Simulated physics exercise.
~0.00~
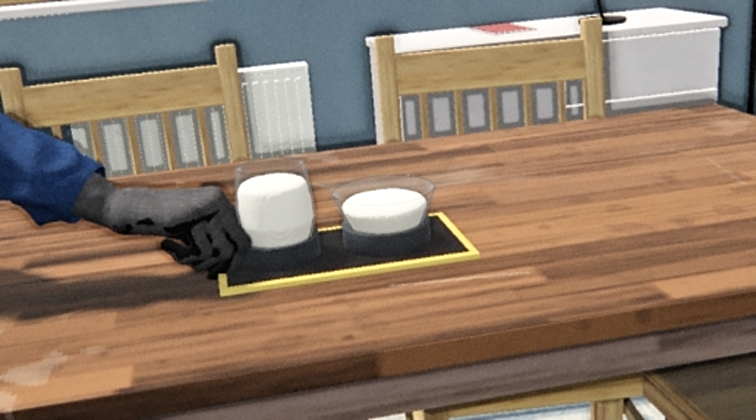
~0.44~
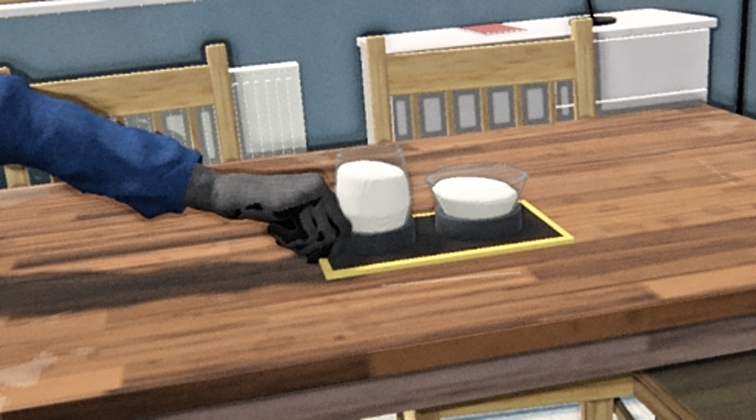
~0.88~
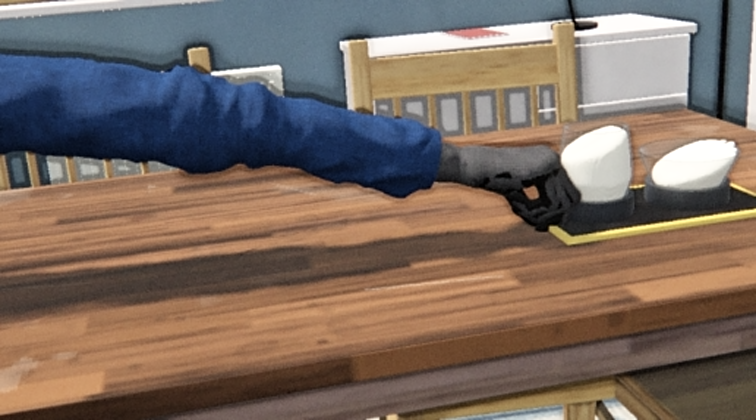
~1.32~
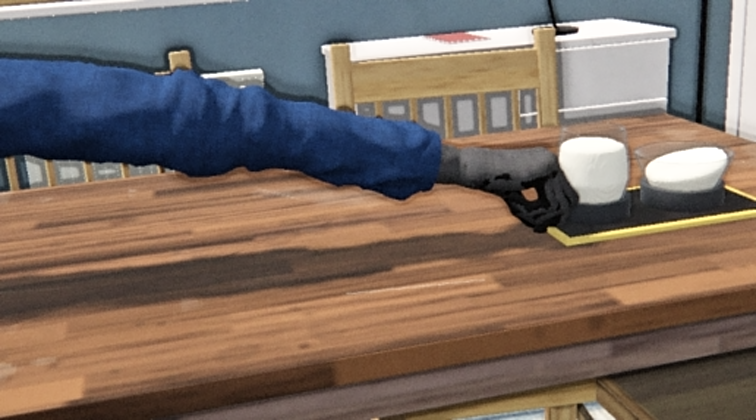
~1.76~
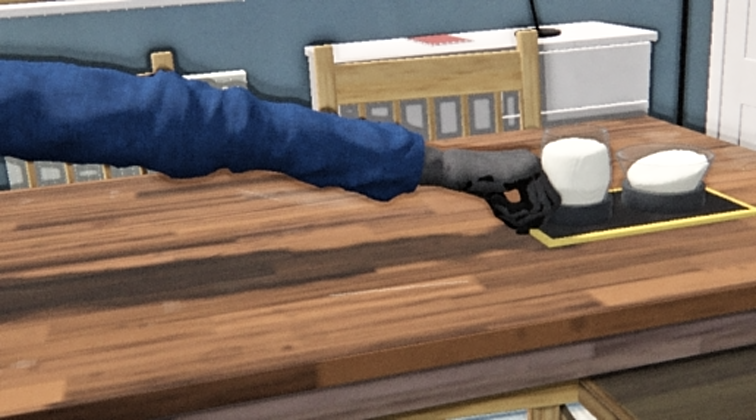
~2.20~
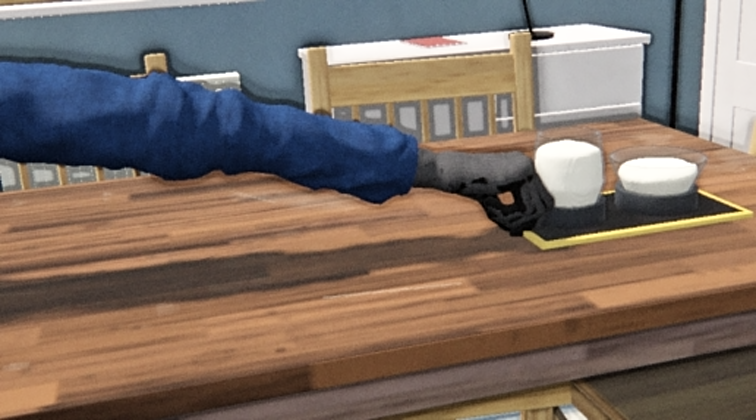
To begin with, a gloved hand in a blue sleeve holds the left end of a black tray with yellow edges on a wooden table, carrying a round-bellied glass and a wide cup of milk. The hand pushes the tray to the right, and the arm stretches farther into view. As the tray nears the right side, the milk in both vessels tilts steeply, rising toward the right. The tray then stops, and the milk rocks in smaller tilts while the view drifts slightly right. Finally, both vessels stand upright, their milk nearly level, with the hand still at the tray.
